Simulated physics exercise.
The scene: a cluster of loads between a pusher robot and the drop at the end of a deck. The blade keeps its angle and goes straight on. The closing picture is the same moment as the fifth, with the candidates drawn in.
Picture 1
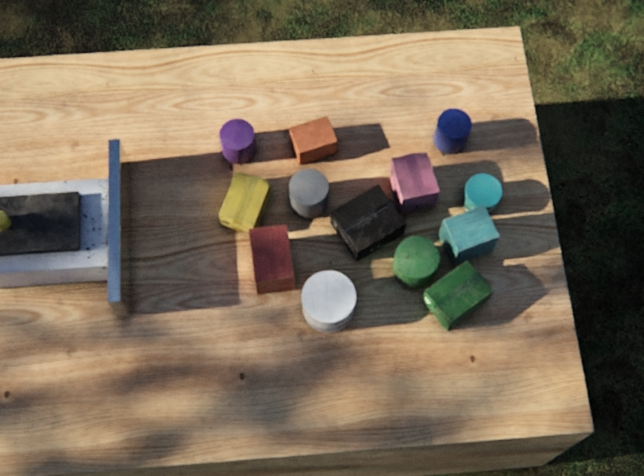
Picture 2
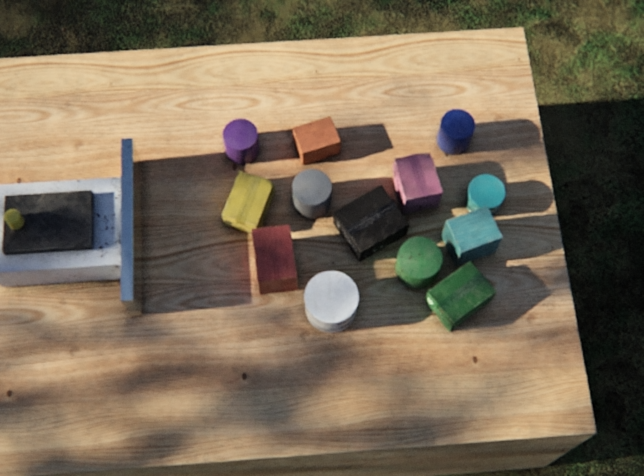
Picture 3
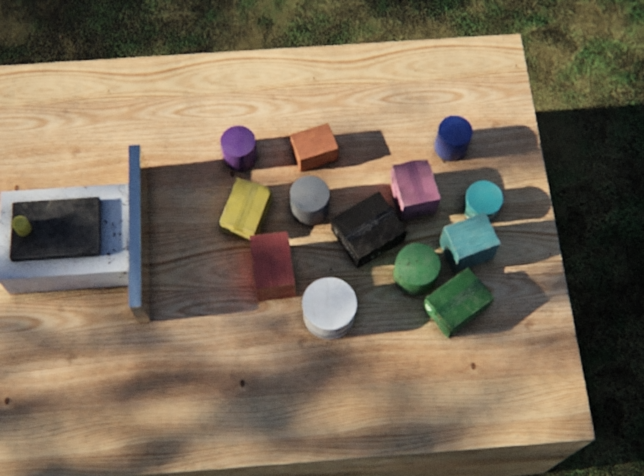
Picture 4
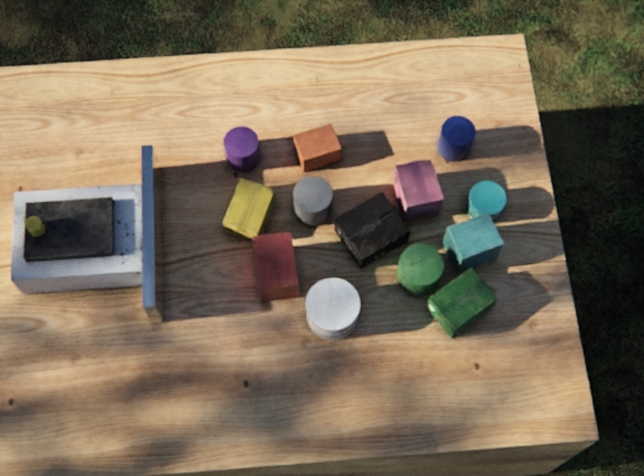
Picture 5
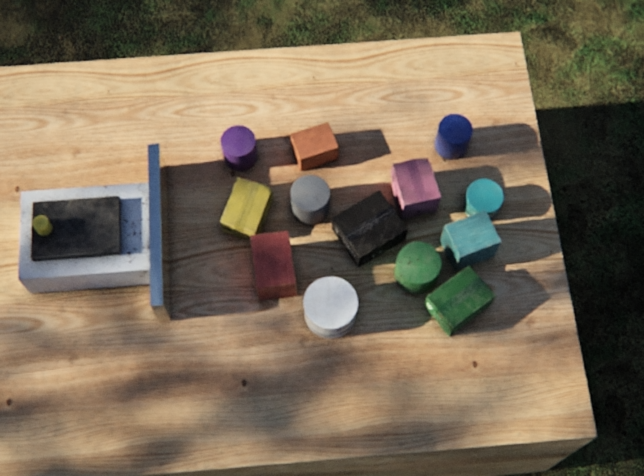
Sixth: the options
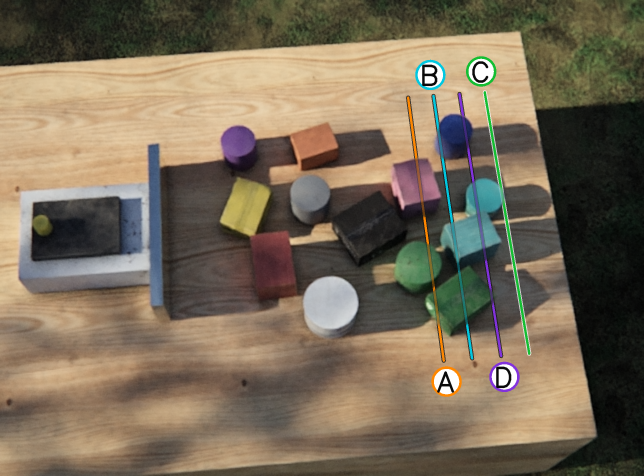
A pusher robot slides slowly right across a wooden deck toward a cluster of still, colourful blocks.
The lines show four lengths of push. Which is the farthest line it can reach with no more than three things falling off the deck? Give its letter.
It should halt at D.
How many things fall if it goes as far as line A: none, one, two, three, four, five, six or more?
The count is none.
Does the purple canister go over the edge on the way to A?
No.
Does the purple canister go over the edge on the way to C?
No.
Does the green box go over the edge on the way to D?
By then, no.
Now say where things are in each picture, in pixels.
Purple canister (238, 141); pink box (413, 183); black box (368, 223), in the first frame.
Robot (55, 221); blue canister (456, 132), in the second frame.
Robot (62, 228); red crate (273, 267), in the third frame.
Robot (76, 228); yellow box (250, 211), in the fourth frame.
Robot (83, 227); green box (460, 301); white pail (330, 308); green canister (418, 268), in the fifth frame.
On the marked copy, A at (425, 222); B at (452, 220); C at (506, 216); D at (479, 218).
With D. Early on, robot (202, 218); purple canister (267, 136); white pail (337, 311).
Further on, robot (319, 210); turquoise crate (514, 248); turquoise pail (500, 203).
At the end, robot (412, 203); turquoise crate over the edge; pink box over the edge; three fallen.
As for the rest, A is within the limit but short; B is within the limit but short; C drops six.
